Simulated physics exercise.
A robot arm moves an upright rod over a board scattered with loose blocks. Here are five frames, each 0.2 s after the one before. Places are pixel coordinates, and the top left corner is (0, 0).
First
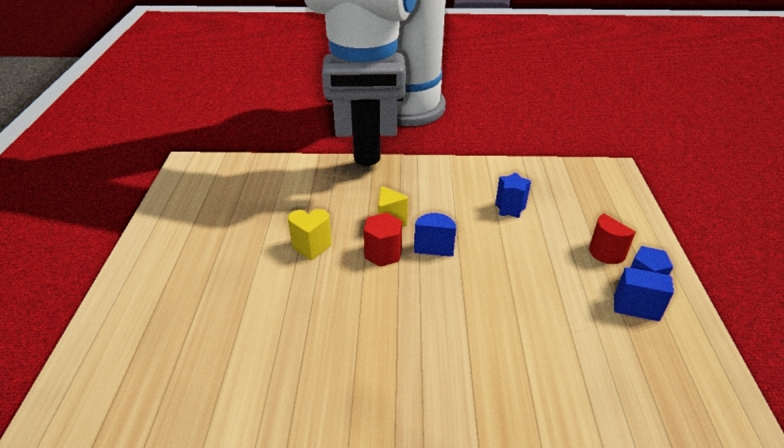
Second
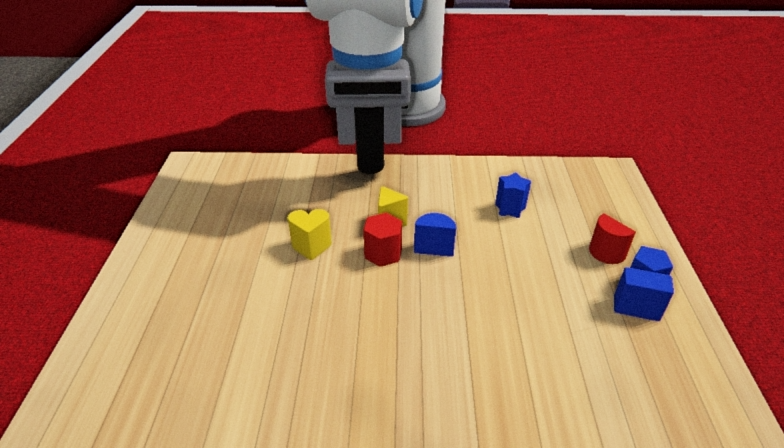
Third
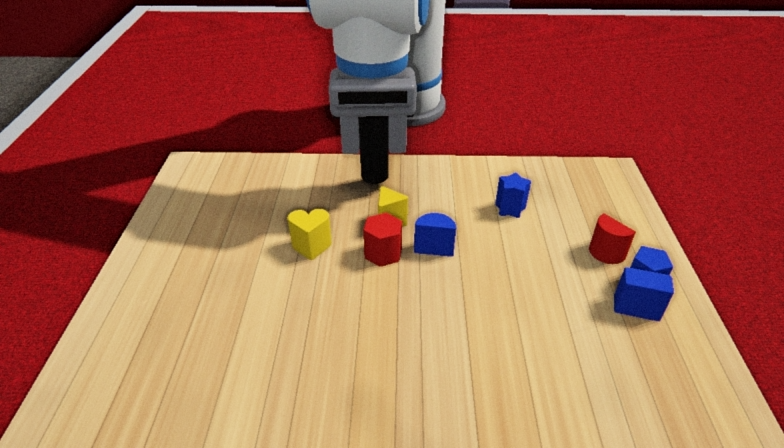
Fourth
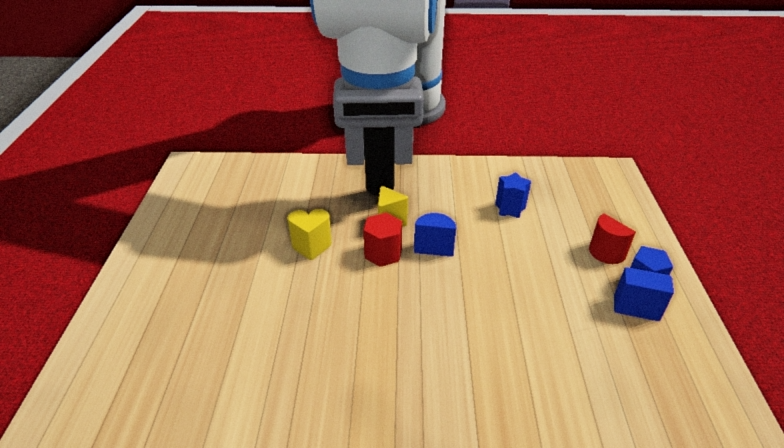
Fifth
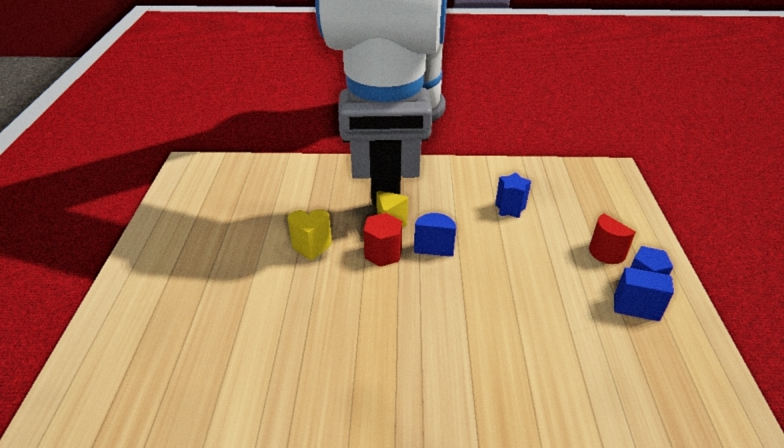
A robot arm eased its black rod forward and slightly right over the wooden board until it reached the small yellow block behind the red one, while the other scattered blocks stayed put.
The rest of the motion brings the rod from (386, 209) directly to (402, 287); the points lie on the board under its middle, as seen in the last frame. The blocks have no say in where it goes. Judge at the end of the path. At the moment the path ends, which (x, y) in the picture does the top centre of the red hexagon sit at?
Put as a pixel place, it's (369, 271).
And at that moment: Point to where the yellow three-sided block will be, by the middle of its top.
Expect it around (432, 251).
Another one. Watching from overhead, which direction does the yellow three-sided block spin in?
Counterclockwise rotation.
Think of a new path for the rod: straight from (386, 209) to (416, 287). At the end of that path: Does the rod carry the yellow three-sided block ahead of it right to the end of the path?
I'd say yes.
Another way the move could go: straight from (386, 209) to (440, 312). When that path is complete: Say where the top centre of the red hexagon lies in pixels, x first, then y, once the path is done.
It comes to (380, 244).
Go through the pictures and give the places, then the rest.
In the first frame, rod tip at (367, 159); block tops, yellow heart block at (308, 218); red hexagon at (383, 225); yellow three-sided block at (390, 196); blue half-round block at (436, 220).
In the second frame, rod at (371, 167); blocks unchanged.
In the third frame, rod at (375, 176); blocks unchanged.
In the fourth frame, rod at (380, 187); blocks unchanged.
In the fifth frame, rod at (386, 201); yellow heart block at (308, 218); red hexagon at (383, 225); yellow three-sided block at (390, 199); blue half-round block at (436, 220).
On the path given first. One third of the way, rod at (390, 225); red hexagon at (384, 235), turned 45° clockwise; yellow three-sided block at (404, 220), turned 50° anticlockwise.
Two thirds of the way, rod at (396, 251); red hexagon at (378, 254), turned 90° clockwise; yellow three-sided block at (420, 242), turned 75° anticlockwise; blue half-round block at (442, 223), turned 40° anticlockwise.
At the end, rod at (402, 278); yellow heart block in place; red hexagon at (369, 271), turned 145° clockwise; yellow three-sided block at (432, 251), turned 110° anticlockwise; blue half-round block at (442, 223), turned 40° anticlockwise.
